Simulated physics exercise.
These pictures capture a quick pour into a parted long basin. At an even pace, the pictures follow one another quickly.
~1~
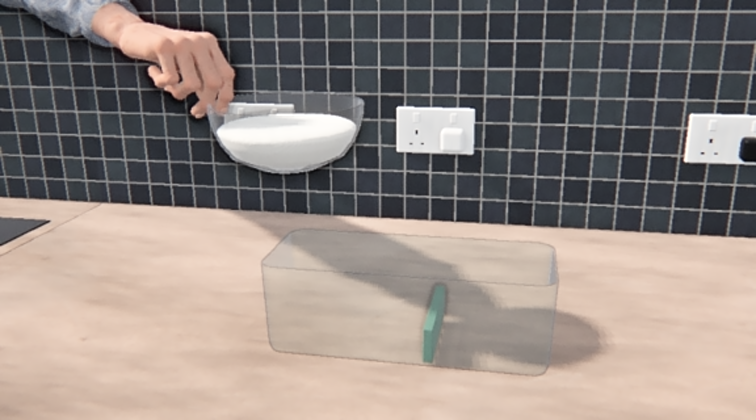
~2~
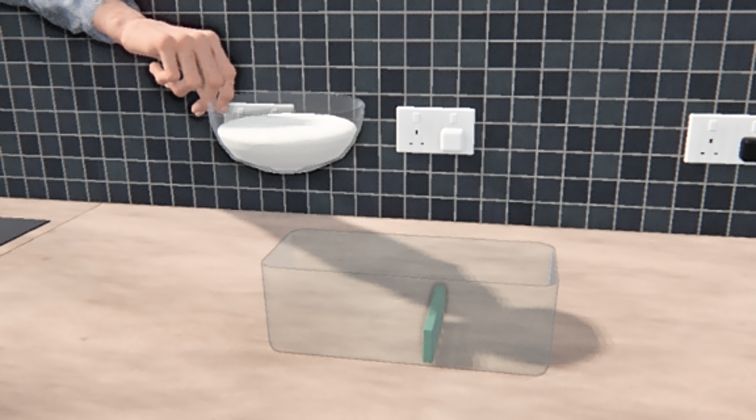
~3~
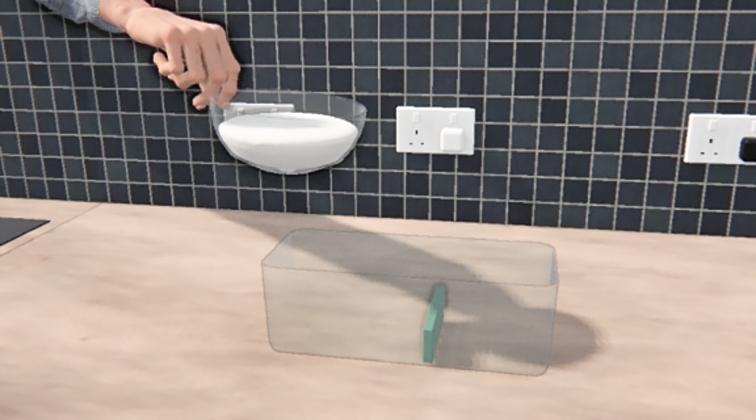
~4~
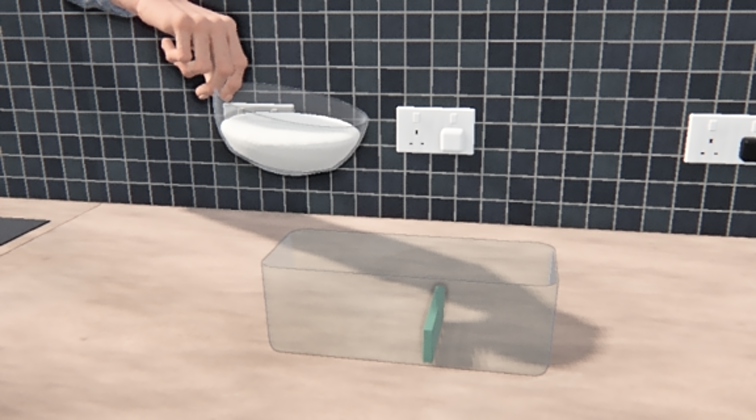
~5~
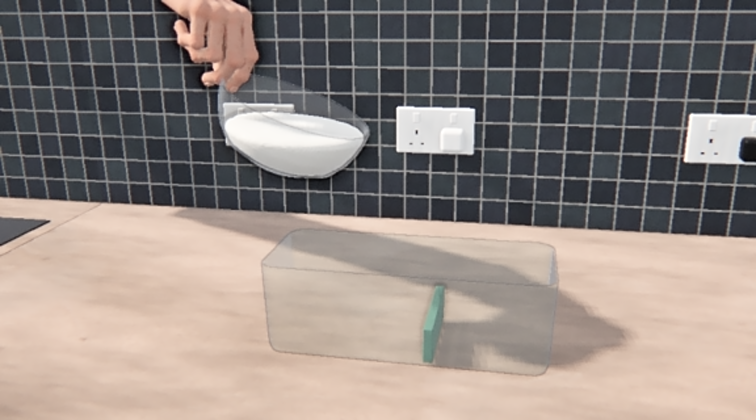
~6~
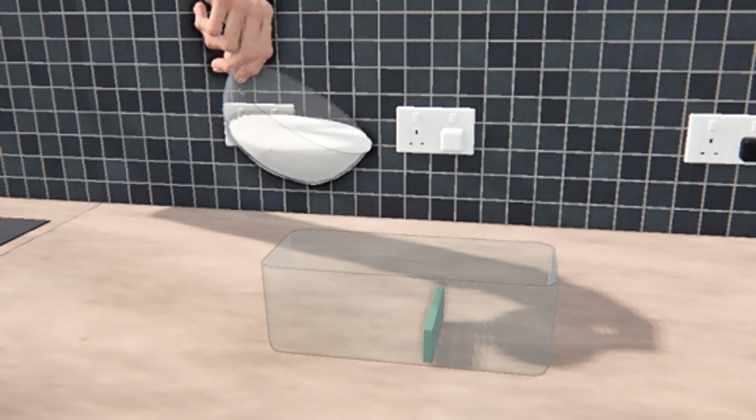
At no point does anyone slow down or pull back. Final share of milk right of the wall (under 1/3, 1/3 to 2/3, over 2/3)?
The share right of the wall lands beneath the one-third mark.
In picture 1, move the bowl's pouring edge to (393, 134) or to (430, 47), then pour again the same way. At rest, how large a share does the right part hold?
It comes to about 30 %, followed by about 65 %.
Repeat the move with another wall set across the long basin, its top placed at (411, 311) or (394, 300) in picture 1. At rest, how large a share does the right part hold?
First try 35 per cent, second try 50 per cent.
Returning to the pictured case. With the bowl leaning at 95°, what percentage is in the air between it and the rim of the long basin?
Something close to 35 percent of it.
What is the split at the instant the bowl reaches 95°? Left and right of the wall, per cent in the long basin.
Left: 55 %; right: 0 %.
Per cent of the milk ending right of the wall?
Around 15 %.
A moment on, the bowl is tipped on its side and 10 per cent is still to pour, 54 is left of the wall and 0 right of it.
Next, the bowl is tipped right over and 0 per cent is still to pour, 86 is left of the wall and 5 right of it.
Then the bowl is tipped right over and 0 per cent is still to pour, 82 is left of the wall and 13 right of it.
Later the bowl is tipped right over and 0 per cent is still to pour, 82 is left of the wall and 13 right of it.
At rest 82 per cent lies left of the wall, 13 right of it and 5 outside.
